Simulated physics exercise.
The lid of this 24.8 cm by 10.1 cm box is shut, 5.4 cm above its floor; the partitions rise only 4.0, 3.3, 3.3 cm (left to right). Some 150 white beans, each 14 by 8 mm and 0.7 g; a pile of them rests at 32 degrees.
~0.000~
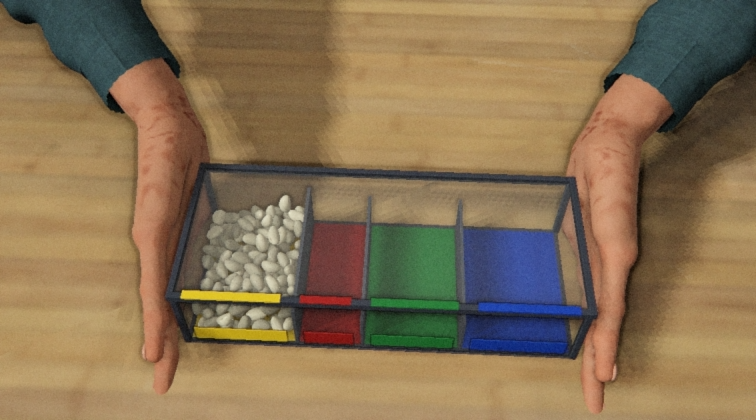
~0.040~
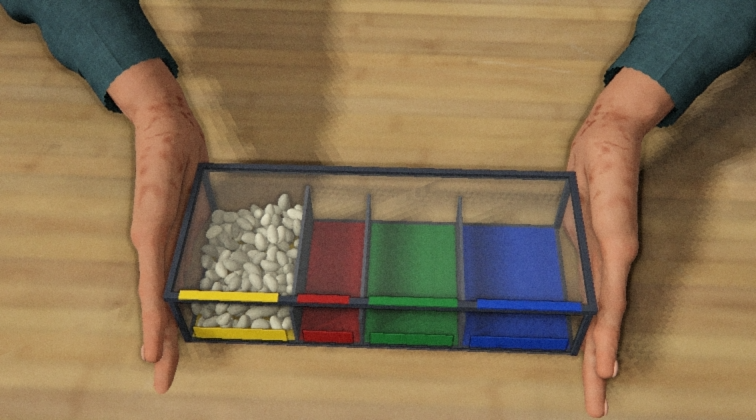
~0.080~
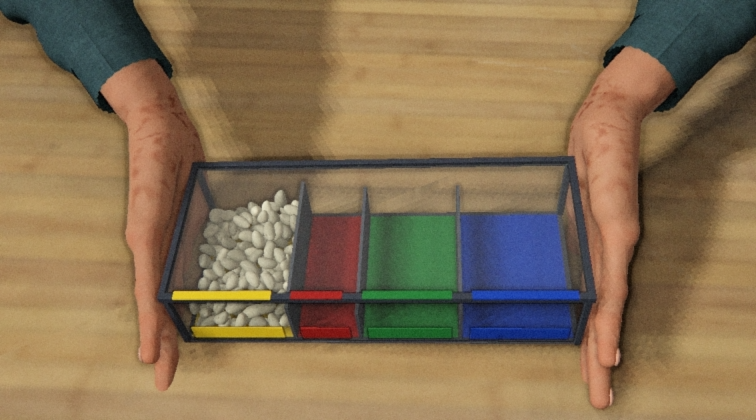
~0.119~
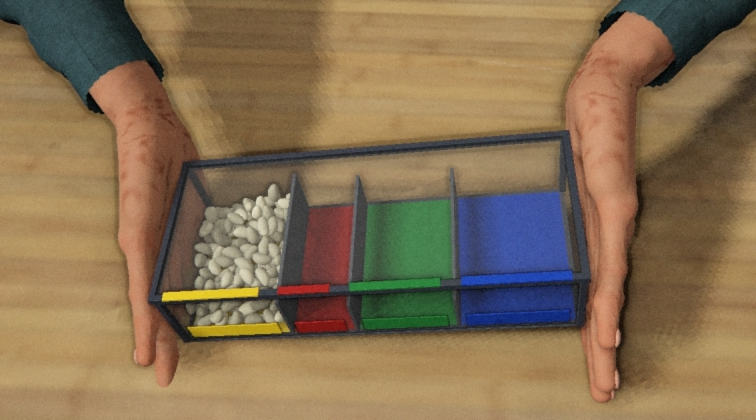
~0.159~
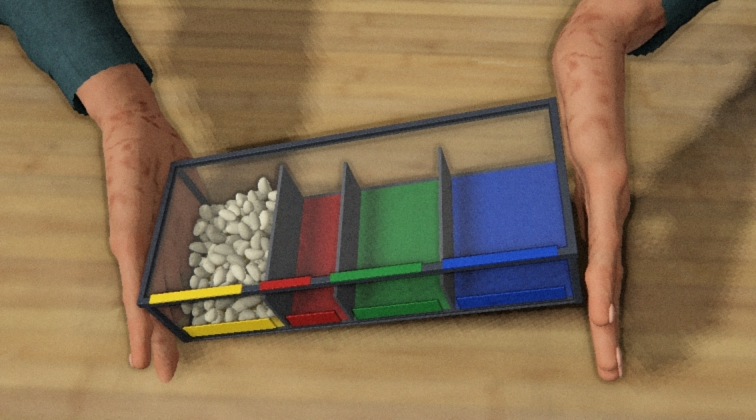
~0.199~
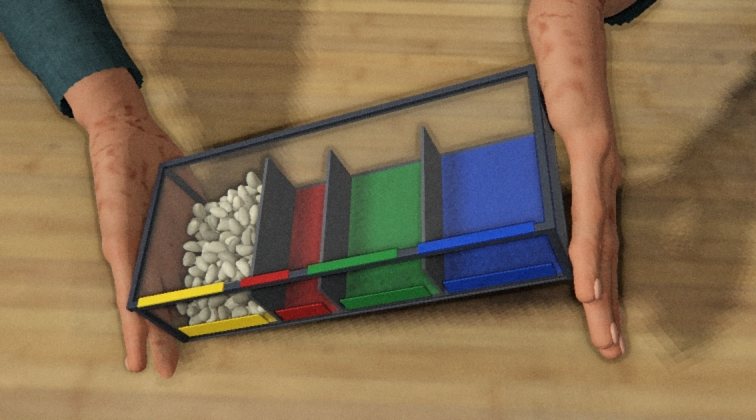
A clear box with yellow, red, green and blue compartments rests almost still between two hands, white beans piled in the yellow one at the left. The hands then tilt it steadily, its right end rising and its left end dipping, while the beans stay in the yellow compartment.
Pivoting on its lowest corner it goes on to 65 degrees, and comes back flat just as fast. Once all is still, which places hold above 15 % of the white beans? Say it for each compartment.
Red no, blue no, green no, yellow yes.
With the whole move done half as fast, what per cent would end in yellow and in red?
In that case yellow 100, red 0.
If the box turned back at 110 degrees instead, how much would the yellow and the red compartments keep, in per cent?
Then: Yellow 100, red 0.
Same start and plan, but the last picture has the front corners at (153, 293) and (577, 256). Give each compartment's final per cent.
Red 0, blue 0, green 0, yellow 100.
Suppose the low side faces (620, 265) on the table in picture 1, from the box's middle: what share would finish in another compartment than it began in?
About 10 per cent.
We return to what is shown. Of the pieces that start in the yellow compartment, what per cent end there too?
About 100 per cent.
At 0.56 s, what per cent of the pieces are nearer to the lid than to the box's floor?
Some 20 per cent.
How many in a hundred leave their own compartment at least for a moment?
About 0 per cent.
After 0.56 s, tilt 62 degrees; yellow 100 %.
After 0.80 s, tilt 23 degrees; yellow 100 %.
After 1.14 s, tilt 0 degrees; yellow 100 %.
By 1.7 s all is still; red 0 %, blue 0 %, green 0 %, yellow 100 %.
